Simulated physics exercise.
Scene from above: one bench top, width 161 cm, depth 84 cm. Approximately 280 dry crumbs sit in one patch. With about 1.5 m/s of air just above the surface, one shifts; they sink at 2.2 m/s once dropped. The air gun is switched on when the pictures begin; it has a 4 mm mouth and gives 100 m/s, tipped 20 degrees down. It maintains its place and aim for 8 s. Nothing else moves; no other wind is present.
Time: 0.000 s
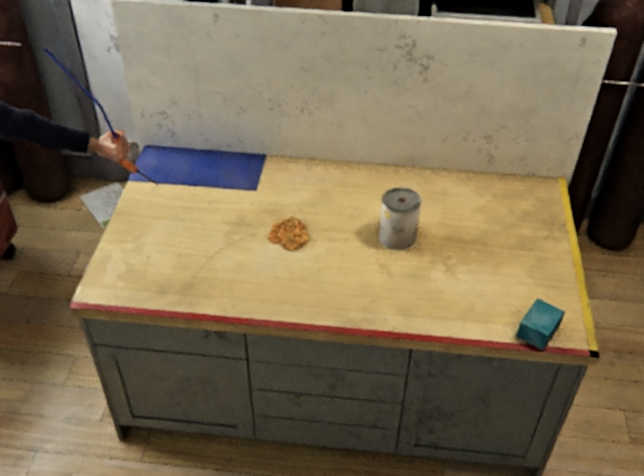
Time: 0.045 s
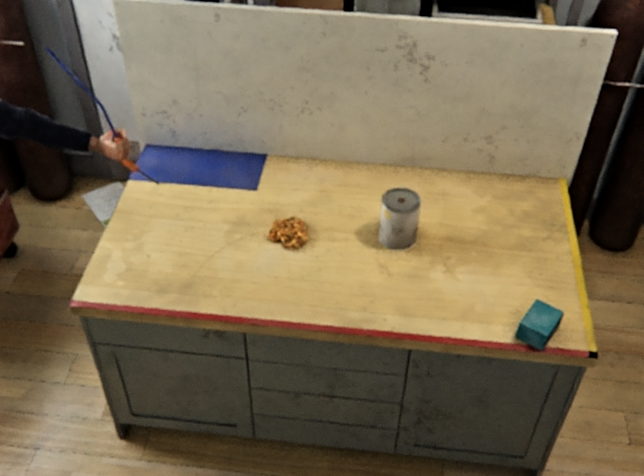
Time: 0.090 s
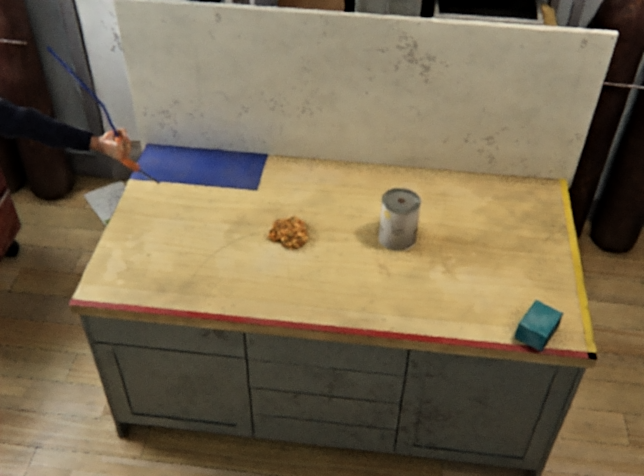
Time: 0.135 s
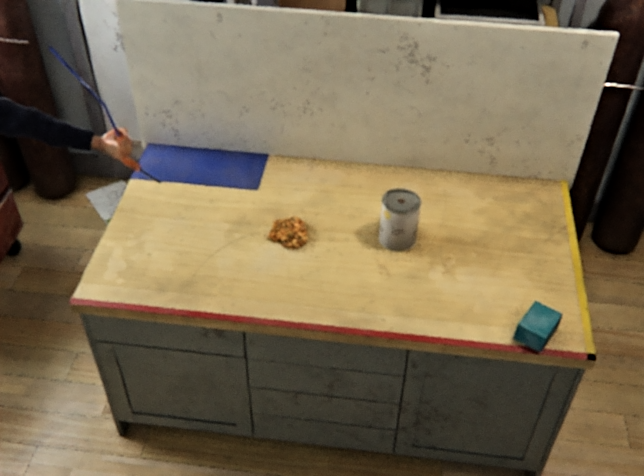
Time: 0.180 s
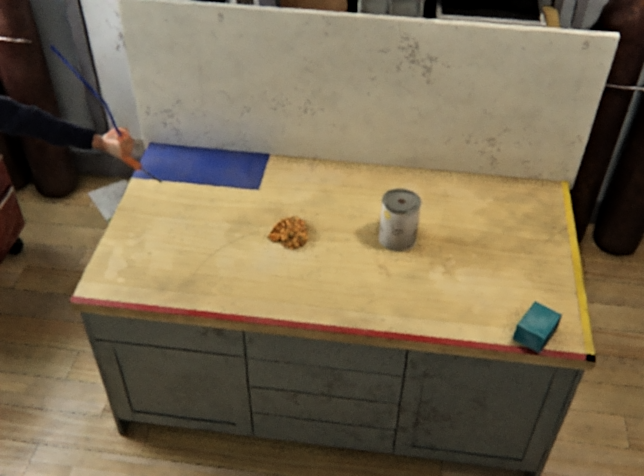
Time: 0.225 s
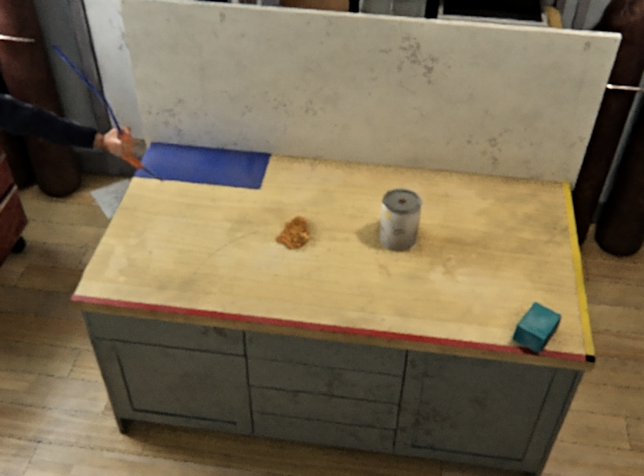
A hand holds a blue tool while the small pile of orange crumbs shifts slightly right.
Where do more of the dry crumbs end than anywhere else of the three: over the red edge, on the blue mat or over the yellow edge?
It is yellow that takes the most.
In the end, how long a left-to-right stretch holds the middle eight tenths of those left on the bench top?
60 cm, give or take.
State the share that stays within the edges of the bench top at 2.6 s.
Estimated share: Some 70 %.
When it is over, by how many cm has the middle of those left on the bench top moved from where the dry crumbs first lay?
75 cm.
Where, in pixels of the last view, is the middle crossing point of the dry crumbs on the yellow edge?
At about (586, 300).
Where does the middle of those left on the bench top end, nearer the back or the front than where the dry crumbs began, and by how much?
I'd say frontward, around 20 cm.
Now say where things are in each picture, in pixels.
In the first frame, the middle of the dry crumbs is near (290, 234), none has stirred yet and the mouth of the air gun is at (159, 185).
In the second frame, the middle of the dry crumbs is near (290, 232), none has stirred yet, the red edge is centred on (326, 332), the yellow edge is centred on (580, 258) and the blue mat is centred on (199, 167).
In the third frame, the middle of the dry crumbs is near (290, 232), none has stirred yet, the top of a tin is at (402, 200) and the top of a block is at (541, 318).
In the fourth frame, the middle of the dry crumbs is near (290, 232) and none has stirred yet.
In the fifth frame, the middle of the dry crumbs is near (290, 232) and none has stirred yet.
In the sixth frame, the middle of the dry crumbs is near (294, 232), the farthest in sight from the air gun is at (305, 242) and about 25 % have left their places.
After 1.6 s, 52 % are on the move or not yet settled, 3 % are over the red edge, 22 % over the yellow edge and 0 % on the blue mat; the middle of those still in play is near (519, 288).
After 2.6 s, 46 % are on the move or not yet settled, 3 % are over the red edge, 25 % over the yellow edge and 0 % on the blue mat; the middle of those still in play is near (517, 278).
After 4.4 s, 40 % are on the move or not yet settled, 3 % are over the red edge, 29 % over the yellow edge and 0 % on the blue mat; the middle of those still in play is near (497, 284).
After 8.0 s, at the end, 3 % are over the red edge, 34 % over the yellow edge and 0 % on the blue mat; the middle of those still in play is near (507, 286).
